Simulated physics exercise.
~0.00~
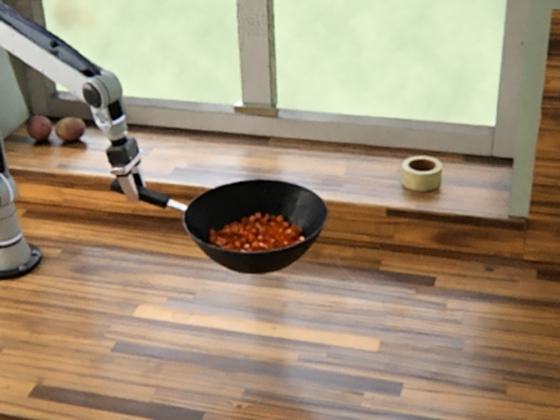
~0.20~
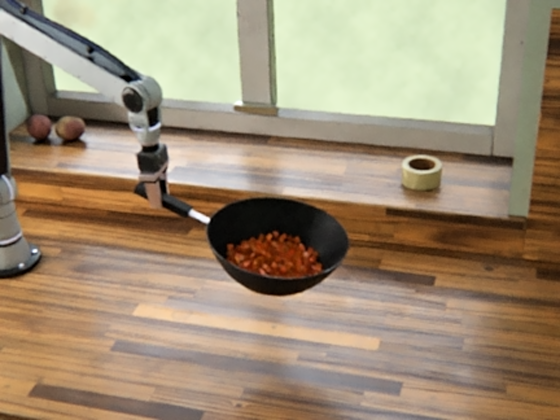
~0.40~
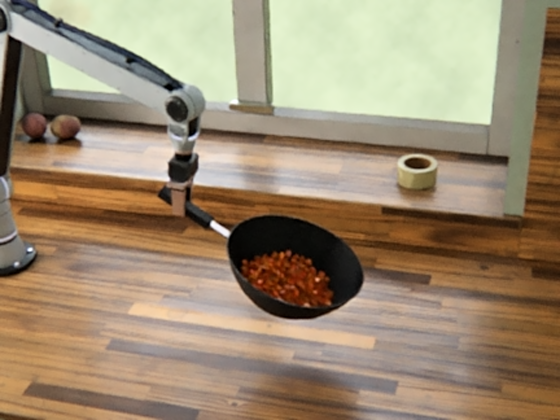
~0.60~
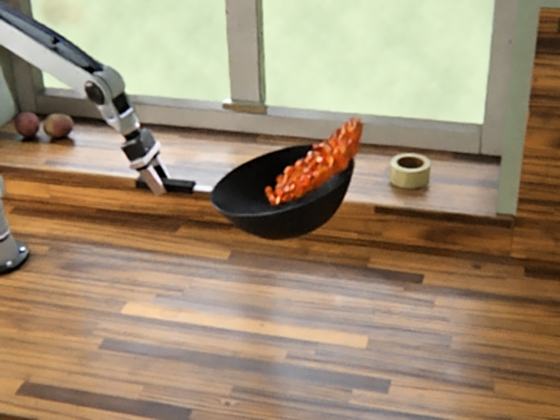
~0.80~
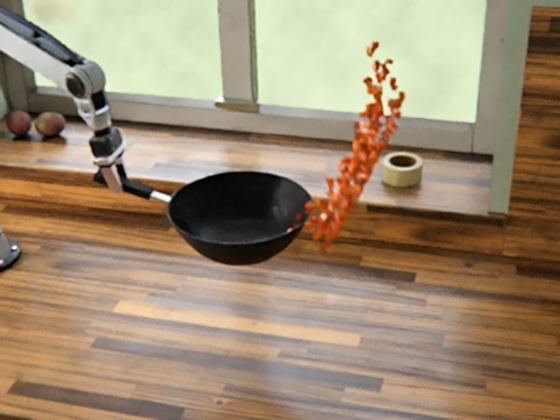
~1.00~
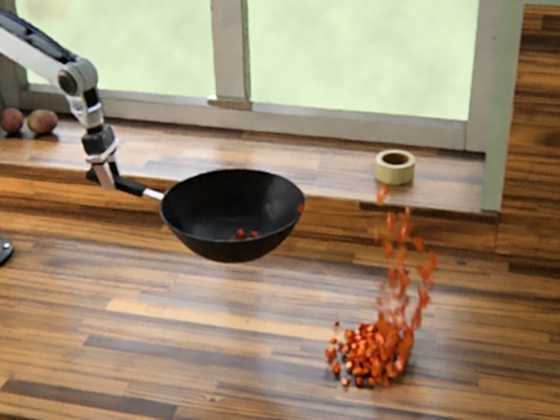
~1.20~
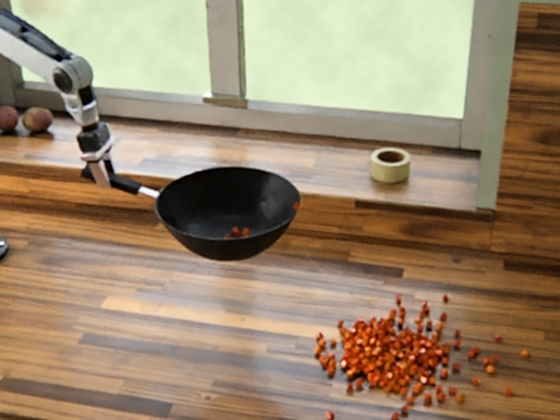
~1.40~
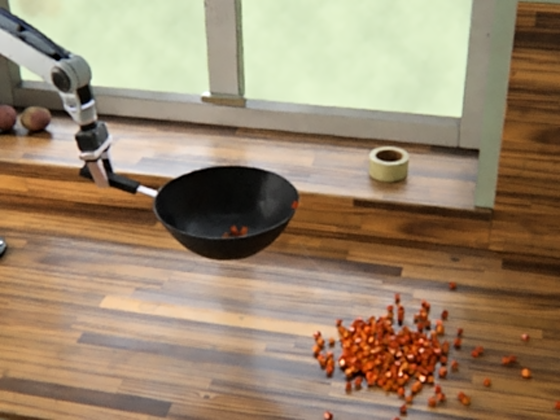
A wood-striped counter below a window ledge is seen from slightly above, as the view drifts a little to the right. At the left, a grey and black robot arm holds a black wok heaped with small orange-red vegetable dice, while two round reddish objects and a pale roll of tape sit on the ledge. The arm moves the wok right and down, tipping it away, then jerks it up and back. The dice fly over the far rim in a tall streak and drop onto the counter. They end scattered in a loose pile at the lower right, with only a few left in the level, still wok.
